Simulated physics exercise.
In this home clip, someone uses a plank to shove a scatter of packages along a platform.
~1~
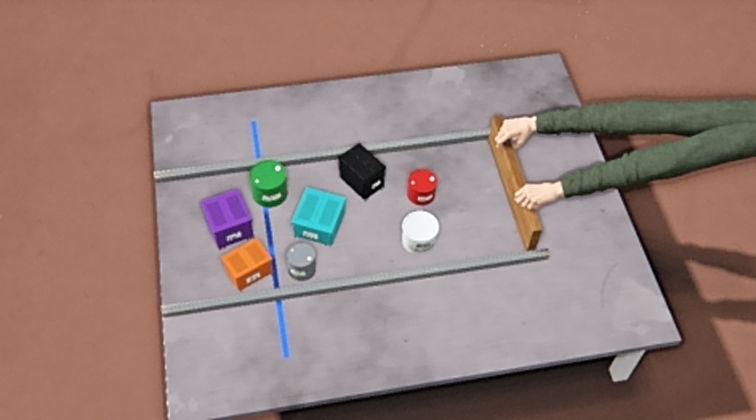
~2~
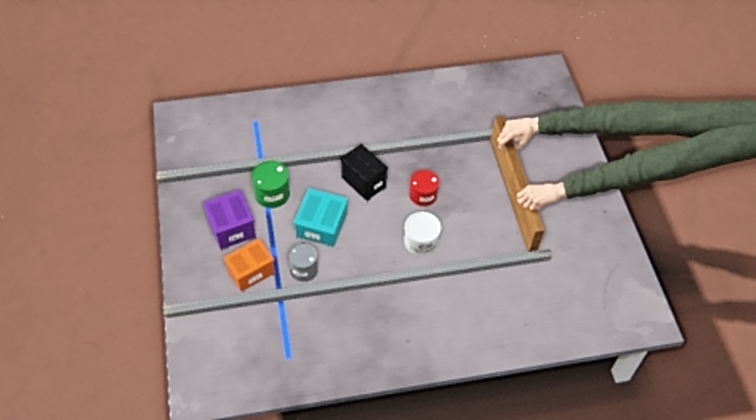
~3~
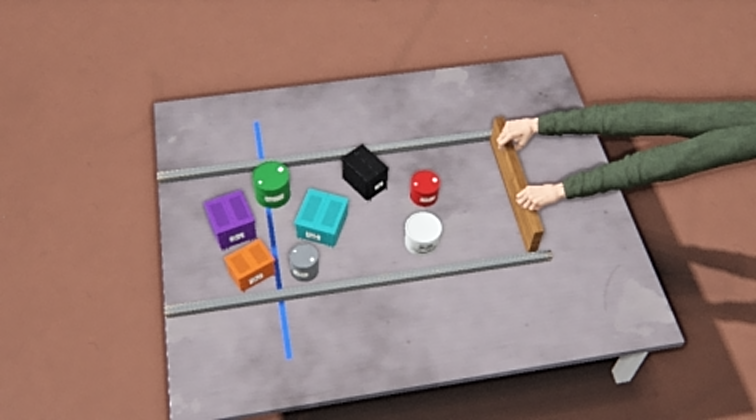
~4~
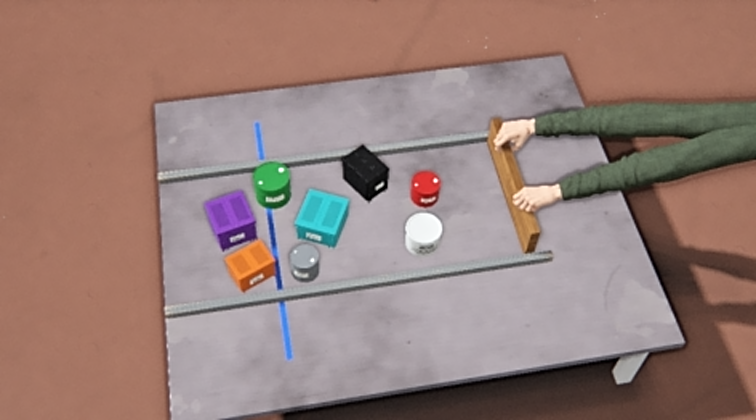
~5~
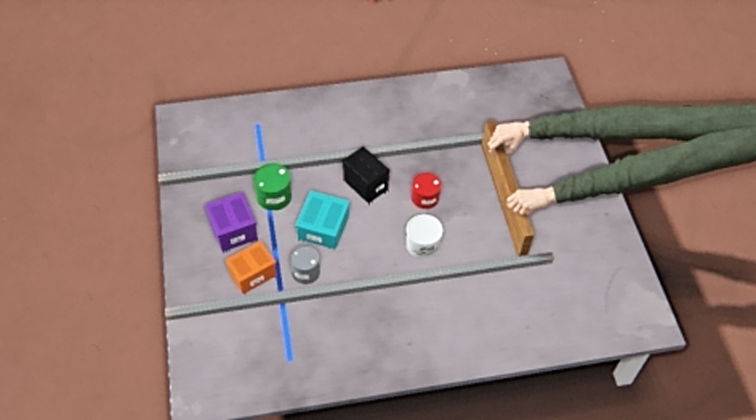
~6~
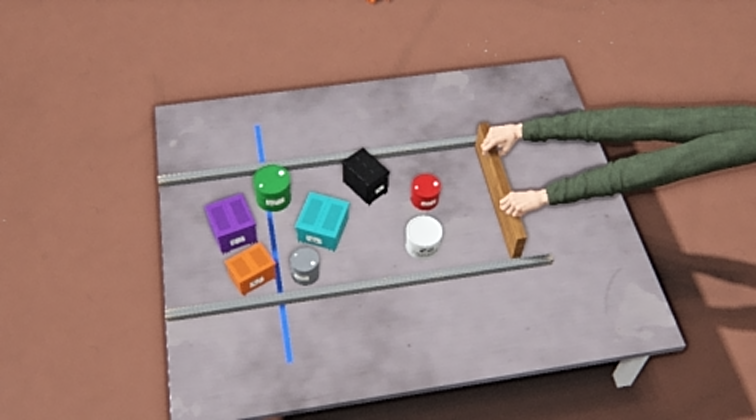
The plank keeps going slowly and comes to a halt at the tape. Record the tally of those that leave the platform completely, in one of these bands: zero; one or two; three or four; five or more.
Tally: Zero.
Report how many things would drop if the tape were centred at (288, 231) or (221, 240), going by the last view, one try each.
In that order 0 and 2.
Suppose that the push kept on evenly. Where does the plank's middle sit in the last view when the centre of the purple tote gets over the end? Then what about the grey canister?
Purple tote: (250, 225); grey canister: (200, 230).
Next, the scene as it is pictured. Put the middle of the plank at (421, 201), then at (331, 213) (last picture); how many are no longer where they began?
I make it 2 at the first spot and 5 at the other.
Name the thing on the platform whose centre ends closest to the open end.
The purple tote is the one.
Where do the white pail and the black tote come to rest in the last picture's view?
White pail at (259, 263), black tote at (251, 182).
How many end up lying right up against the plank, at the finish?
3.
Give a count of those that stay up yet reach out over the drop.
I get 0.
Soon after, none off yet; purple tote at rest near (232, 224); orange tote at rest near (252, 270); green canister at rest near (273, 189).
At rest, the number that fall off is zero.
